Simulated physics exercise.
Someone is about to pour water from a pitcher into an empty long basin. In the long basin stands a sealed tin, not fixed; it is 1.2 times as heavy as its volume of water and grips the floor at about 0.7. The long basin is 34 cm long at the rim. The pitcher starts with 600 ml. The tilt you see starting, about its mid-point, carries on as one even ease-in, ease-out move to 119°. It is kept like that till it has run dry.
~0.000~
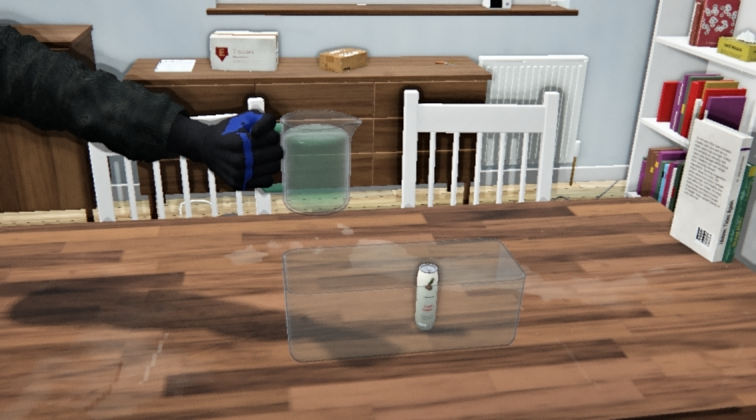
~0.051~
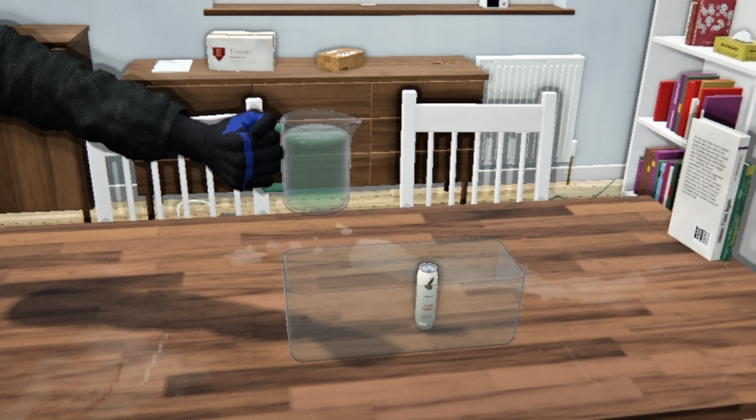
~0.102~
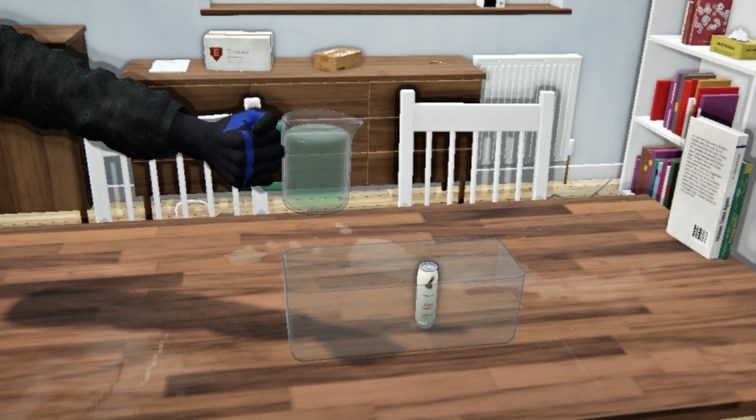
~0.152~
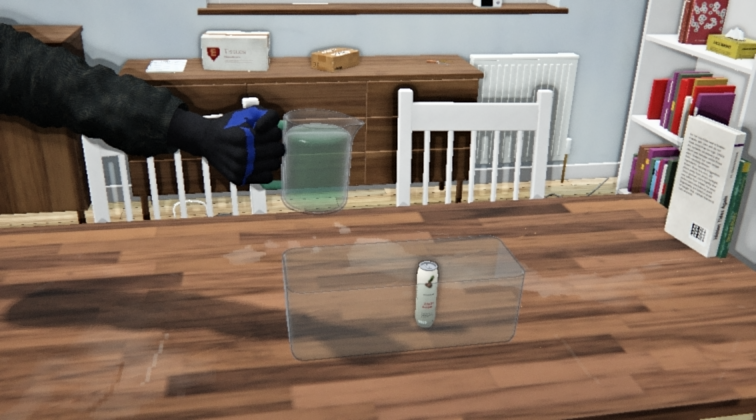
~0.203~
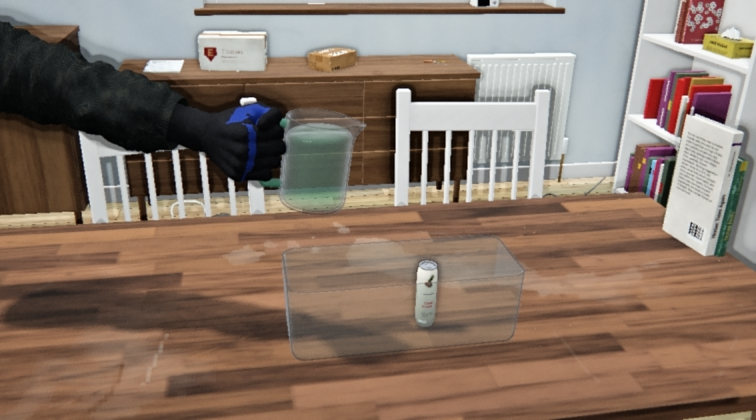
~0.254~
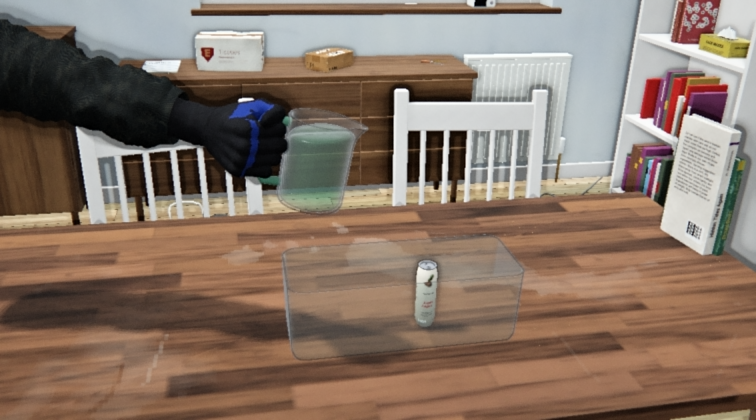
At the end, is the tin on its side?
The tin falls.
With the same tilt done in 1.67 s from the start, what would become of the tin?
The tin topples.
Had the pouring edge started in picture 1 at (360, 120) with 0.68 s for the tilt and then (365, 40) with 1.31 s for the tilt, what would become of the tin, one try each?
First it topples; then it stays up.
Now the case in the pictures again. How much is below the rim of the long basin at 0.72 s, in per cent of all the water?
About 4 per cent.
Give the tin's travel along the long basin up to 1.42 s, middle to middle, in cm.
About 7 cm.
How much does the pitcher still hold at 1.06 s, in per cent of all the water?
Near 22 in a hundred.
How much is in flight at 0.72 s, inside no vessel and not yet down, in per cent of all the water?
Some 14 per cent.
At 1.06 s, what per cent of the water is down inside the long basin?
About 54 per cent.
After 0.72 s the tilt is 69° and 82 per cent is still to pour; the tin stands where it began.
After 1.06 s the tilt is 109° and 22 per cent is still to pour; the tin leans 58°.
After 1.42 s the tilt is 119° and 0 per cent is still to pour; the tin lies on its side.
After 1.81 s the tilt is 119° and 0 per cent is still to pour; the tin lies on its side.
In the end the tin lies on its side.
